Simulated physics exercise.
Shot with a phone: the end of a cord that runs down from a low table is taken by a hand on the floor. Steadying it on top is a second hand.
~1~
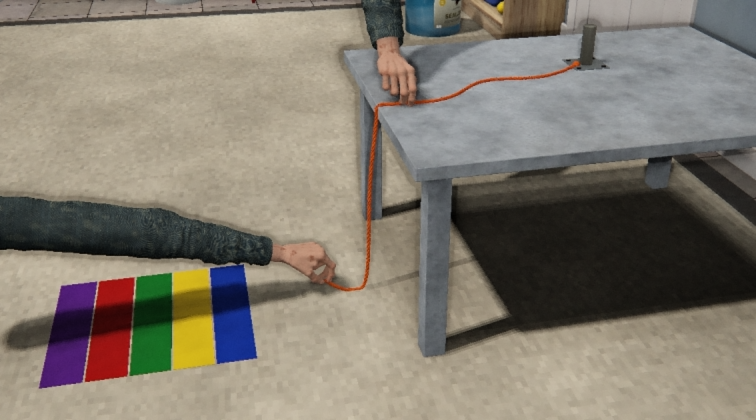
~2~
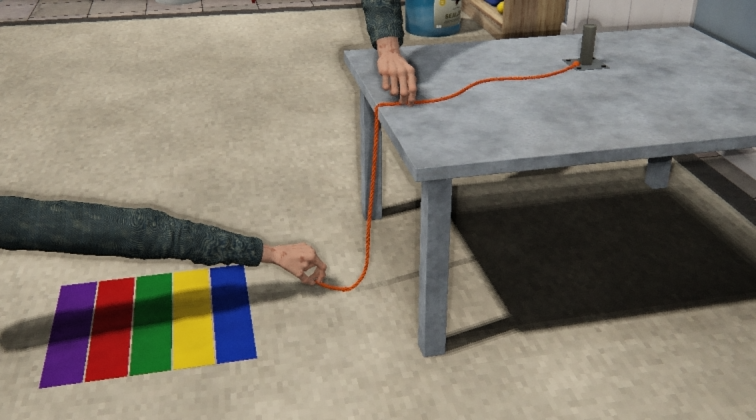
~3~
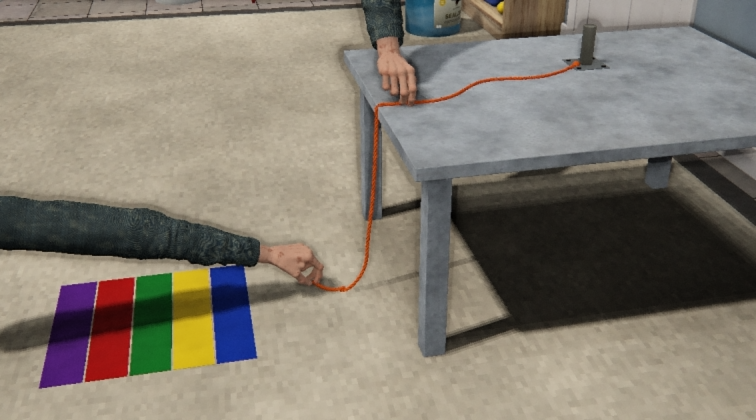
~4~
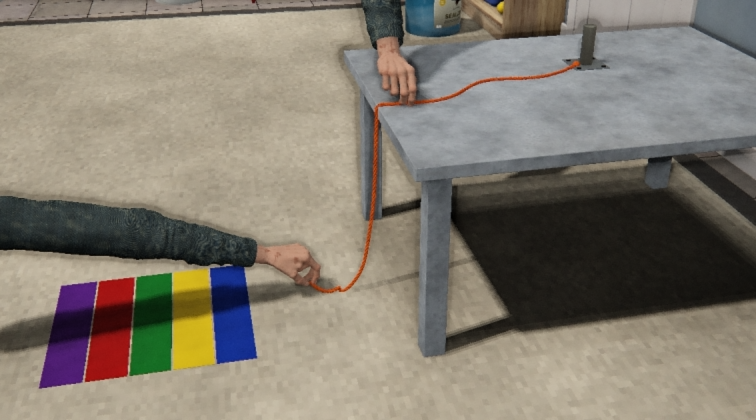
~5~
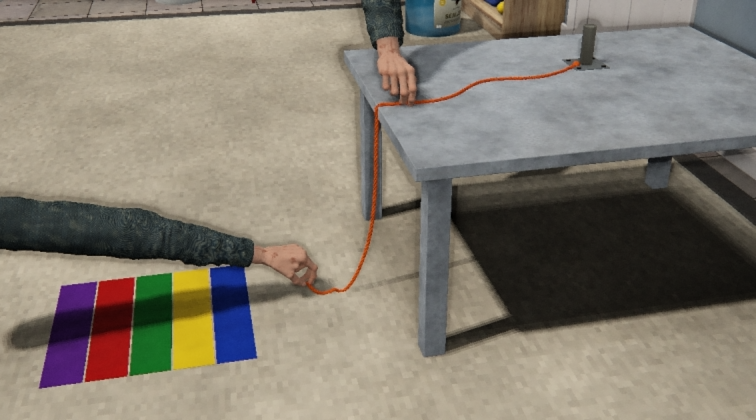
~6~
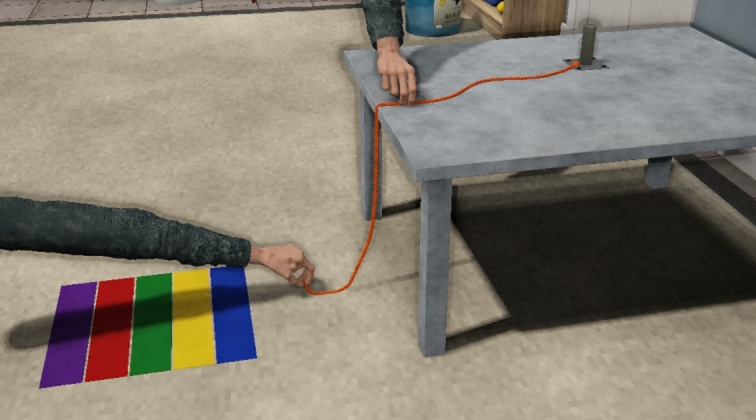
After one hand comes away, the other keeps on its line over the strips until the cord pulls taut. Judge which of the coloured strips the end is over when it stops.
It is over the yellow strip.
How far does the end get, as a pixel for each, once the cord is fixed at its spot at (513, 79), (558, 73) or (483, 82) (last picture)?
Going through the three tries, you get (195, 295), (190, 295) and (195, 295).
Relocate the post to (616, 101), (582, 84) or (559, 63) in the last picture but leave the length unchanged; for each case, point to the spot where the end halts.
(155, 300), (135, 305) and (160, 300).
Soon after, end near (275, 286); short of the strips.
Then, end near (220, 293); over blue.
At full stretch, end near (189, 297); over yellow. It gets as far as the yellow strip.
